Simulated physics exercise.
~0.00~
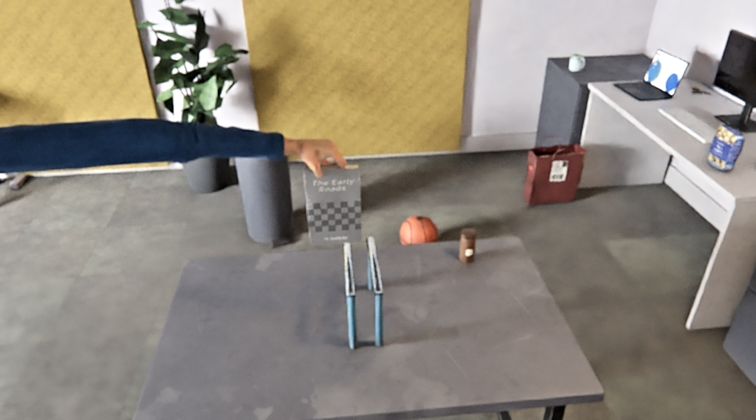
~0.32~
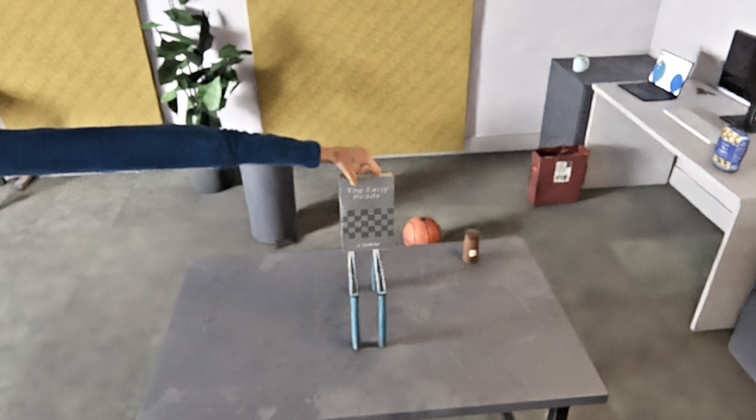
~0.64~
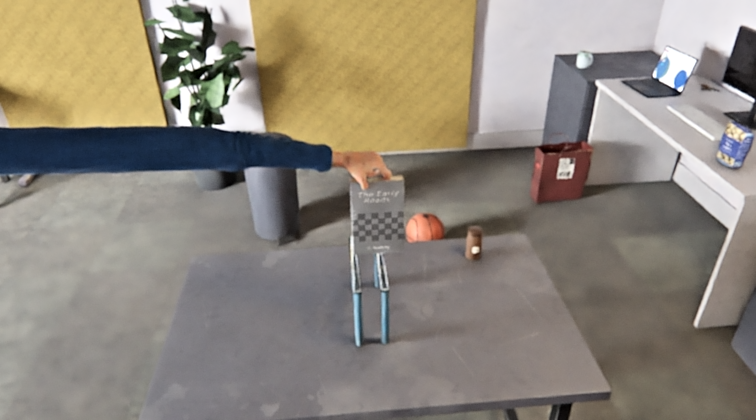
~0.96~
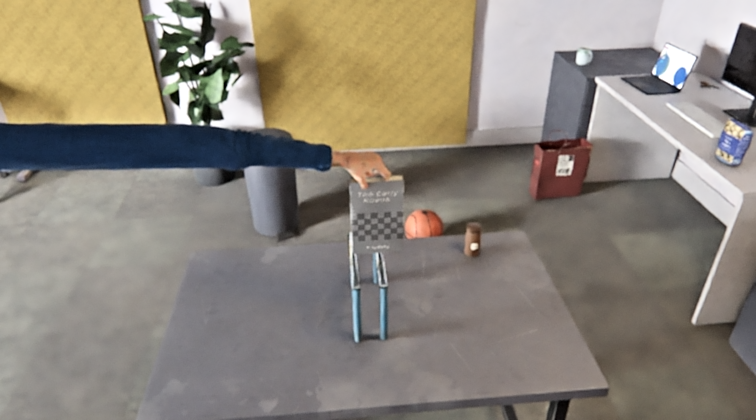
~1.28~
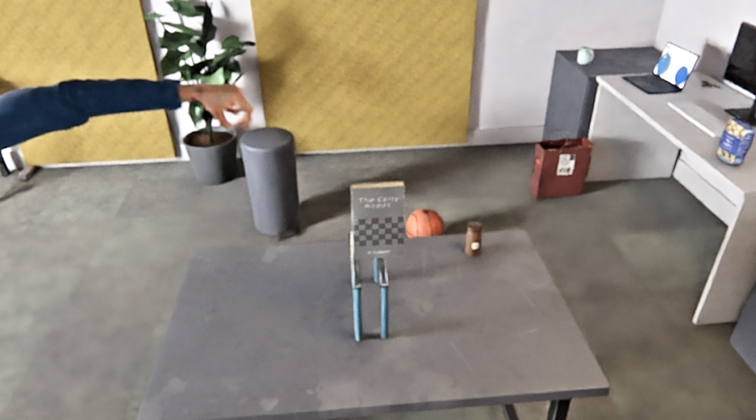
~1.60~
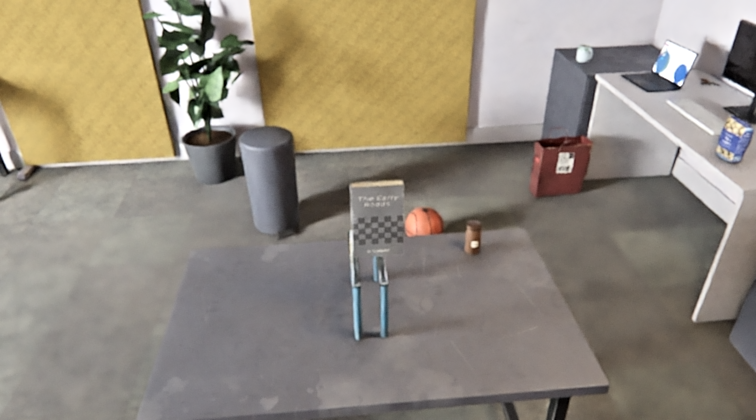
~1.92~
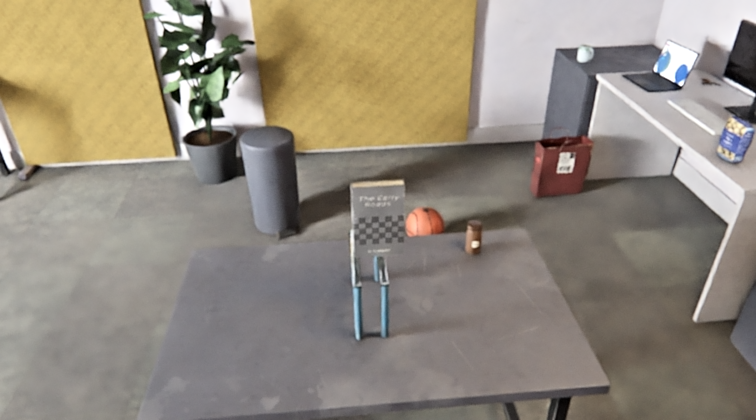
A hand in a dark blue sleeve moved a grey book right and lowered it upright onto a gapped stand on a table, then let go and drew away, leaving the book resting on top while a small brown shaker stood nearby.
